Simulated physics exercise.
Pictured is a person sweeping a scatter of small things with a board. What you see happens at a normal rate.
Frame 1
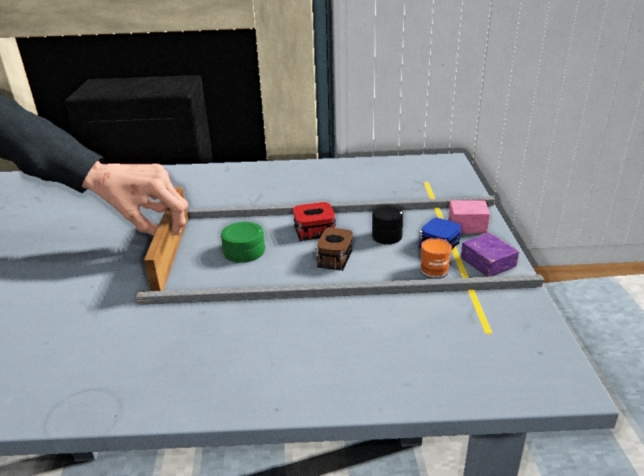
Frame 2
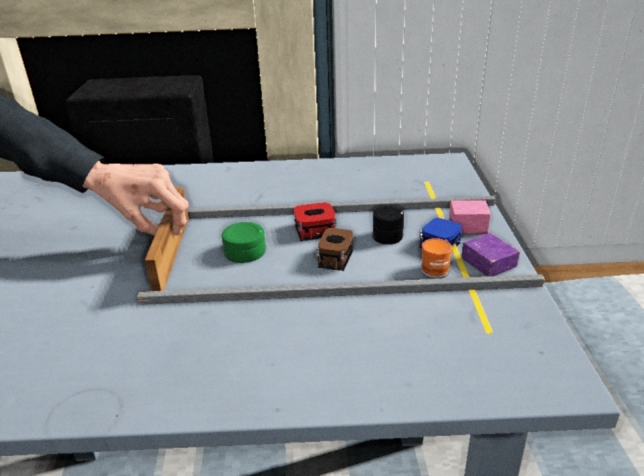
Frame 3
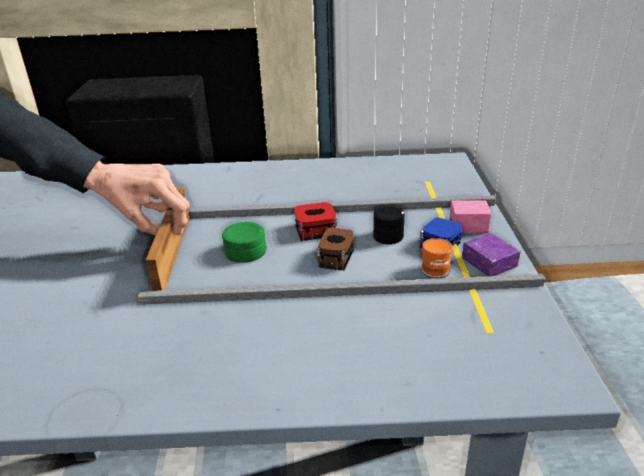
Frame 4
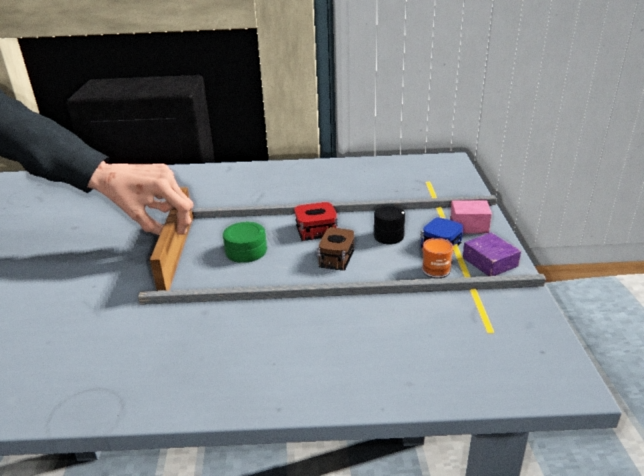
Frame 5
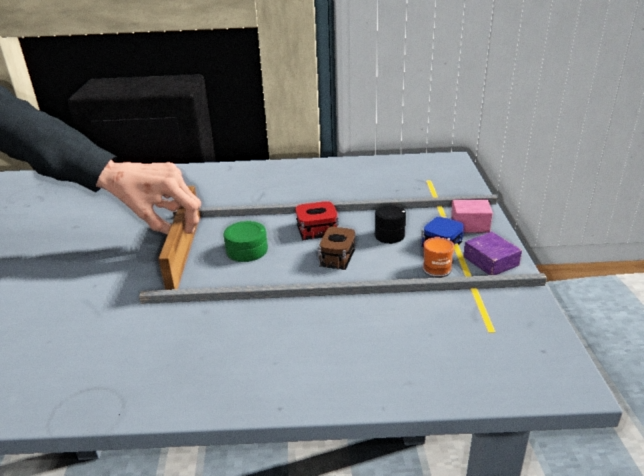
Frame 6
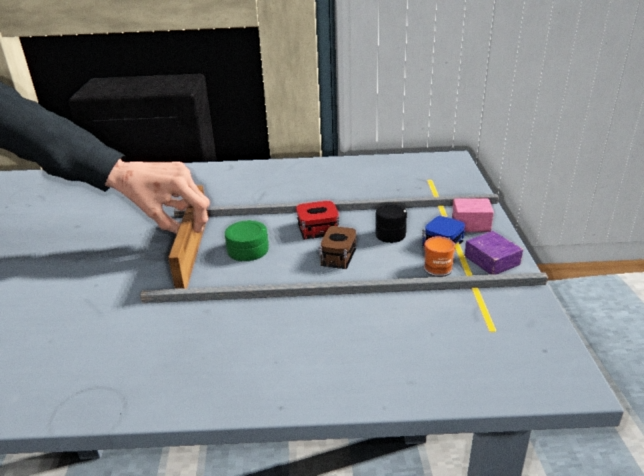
The clip opens on a hand holding a wooden board upright at the left end of a railed lane on a table, with scattered small colourful objects to its right. The board stays nearly still at first, then slides slightly rightward toward the green lid, while the objects remain essentially in place.
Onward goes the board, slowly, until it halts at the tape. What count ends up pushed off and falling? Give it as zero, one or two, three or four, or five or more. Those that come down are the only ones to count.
The count that falls is one or two.
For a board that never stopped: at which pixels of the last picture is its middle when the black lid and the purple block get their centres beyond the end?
The middle is at (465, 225) when it's the black lid, and at (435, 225) when it's the purple block.
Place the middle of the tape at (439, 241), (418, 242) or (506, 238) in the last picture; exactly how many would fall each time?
In order, the counts are 0, 0 and 8.
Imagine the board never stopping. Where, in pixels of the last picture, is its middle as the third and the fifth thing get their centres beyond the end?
At roughly (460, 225), then roughly (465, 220).
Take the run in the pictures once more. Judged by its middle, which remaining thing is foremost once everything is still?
The one is the blue case.
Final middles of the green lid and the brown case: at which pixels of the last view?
First (477, 231), then (486, 255).
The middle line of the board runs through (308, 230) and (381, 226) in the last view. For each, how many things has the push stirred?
It comes to 3 for the first spot, 6 for the other.
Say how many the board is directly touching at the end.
Total: 3.
Early on, none off yet; purple block at rest near (493, 253); pink block at rest near (472, 215); blue case at rest near (444, 235).
A while later, none off yet; purple block travelled a little near (507, 255); pink block travelled a little near (486, 213); blue case travelled about its own width near (477, 240).
Finally, the number that fall off is one or two; lost, pink block and purple block.
